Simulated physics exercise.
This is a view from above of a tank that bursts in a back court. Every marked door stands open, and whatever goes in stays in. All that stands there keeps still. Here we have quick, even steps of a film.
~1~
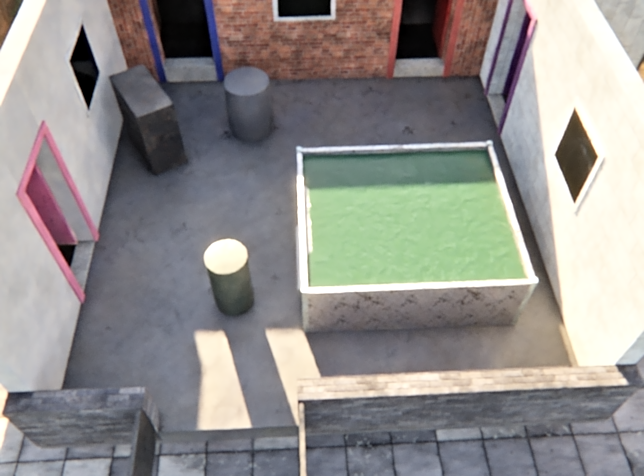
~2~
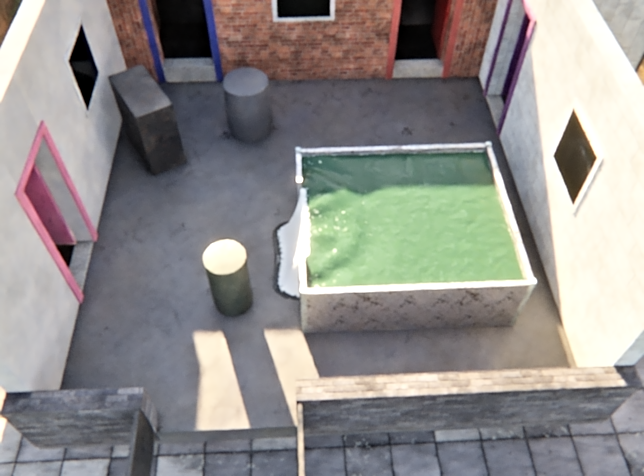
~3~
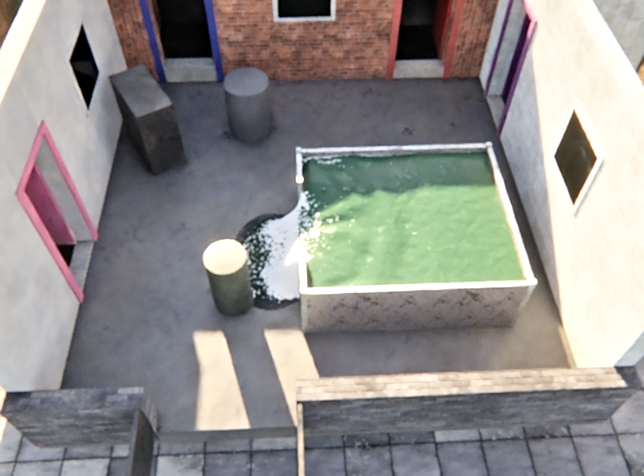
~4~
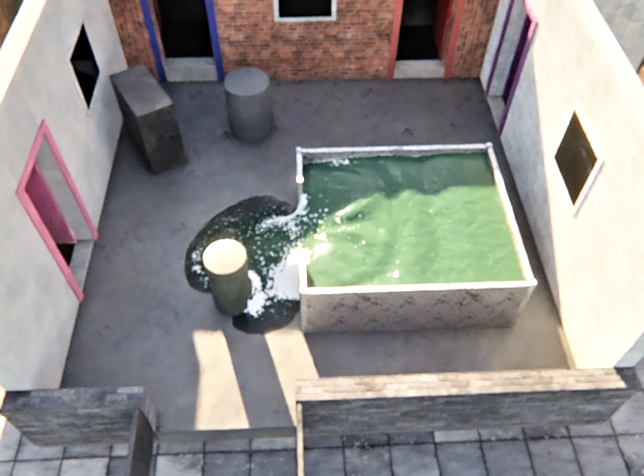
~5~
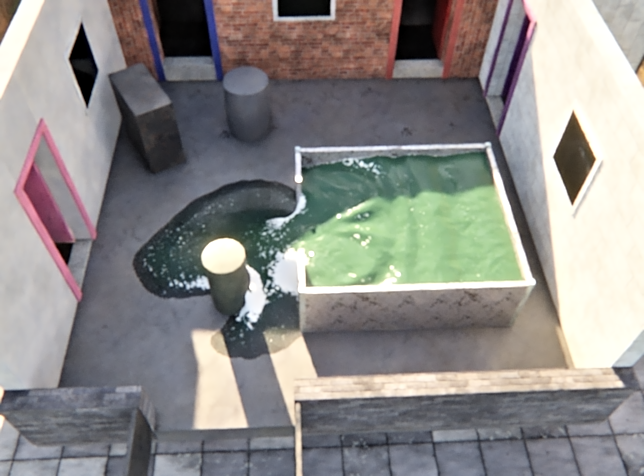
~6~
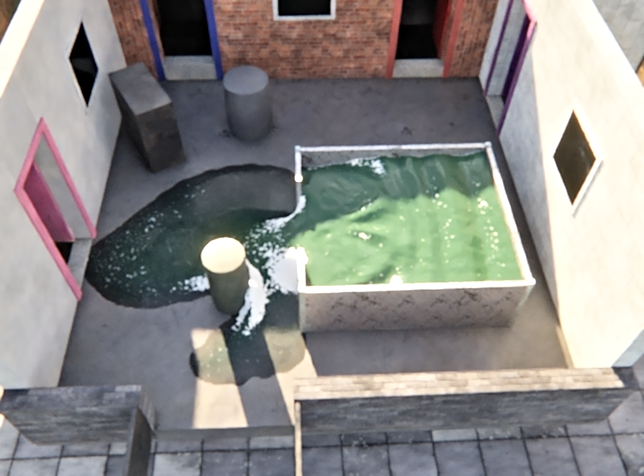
We see a walled courtyard from above, where still green water in a rectangular tank begins pouring through a gap in its left side, foams around a short cylinder, and spreads leftward across the grey floor toward the pink-framed doorway.
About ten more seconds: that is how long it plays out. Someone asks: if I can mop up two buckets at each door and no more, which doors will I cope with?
The purple door: Too much for you; the blue door: You will cope; the red door: You will cope; the pink door: Too much for you.
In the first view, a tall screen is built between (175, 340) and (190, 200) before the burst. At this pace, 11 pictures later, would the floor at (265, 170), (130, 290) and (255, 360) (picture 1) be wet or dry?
Taking the points in the order given, they are inundated, high and dry and inundated.
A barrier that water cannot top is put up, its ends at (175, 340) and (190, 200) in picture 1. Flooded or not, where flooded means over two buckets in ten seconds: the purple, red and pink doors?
After that: Purple tops the mark; red stays shy of it; pink stays shy of it.
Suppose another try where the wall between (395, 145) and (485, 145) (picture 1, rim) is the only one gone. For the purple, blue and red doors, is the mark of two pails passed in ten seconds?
So, taking them in turn: Purple door tops the limit, blue door doesn't reach it, red door tops the limit.
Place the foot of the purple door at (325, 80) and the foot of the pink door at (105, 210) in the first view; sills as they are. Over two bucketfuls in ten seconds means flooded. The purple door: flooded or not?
Well, the purple one simply keeps within it.
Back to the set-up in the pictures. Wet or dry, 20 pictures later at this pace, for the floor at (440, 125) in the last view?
That spot would be not wet.
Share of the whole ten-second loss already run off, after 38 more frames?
I'd put it at 75 per cent.
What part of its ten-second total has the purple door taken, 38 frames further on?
Roughly 5 per cent.
A moment on, water covers 35 % of the floor; the purple door not reached, the blue door not reached, the red door not reached, the pink door far over two buckets in.
Next, water covers 45 % of the floor; the purple door not reached, the blue door not reached, the red door not reached, the pink door far over two buckets in.
Then, water covers 60 % of the floor; the purple door not reached, the blue door wet at the sill, nothing in, the red door not reached, the pink door far over two buckets in.
Later, water covers 95 % of the floor; the purple door under two buckets in, the blue door wet at the sill, nothing in, the red door wet at the sill, nothing in, the pink door far over two buckets in.
In the end, water covers 100 % of the floor; the purple door far over two buckets in, the blue door wet at the sill, nothing in, the red door wet at the sill, nothing in, the pink door far over two buckets in.
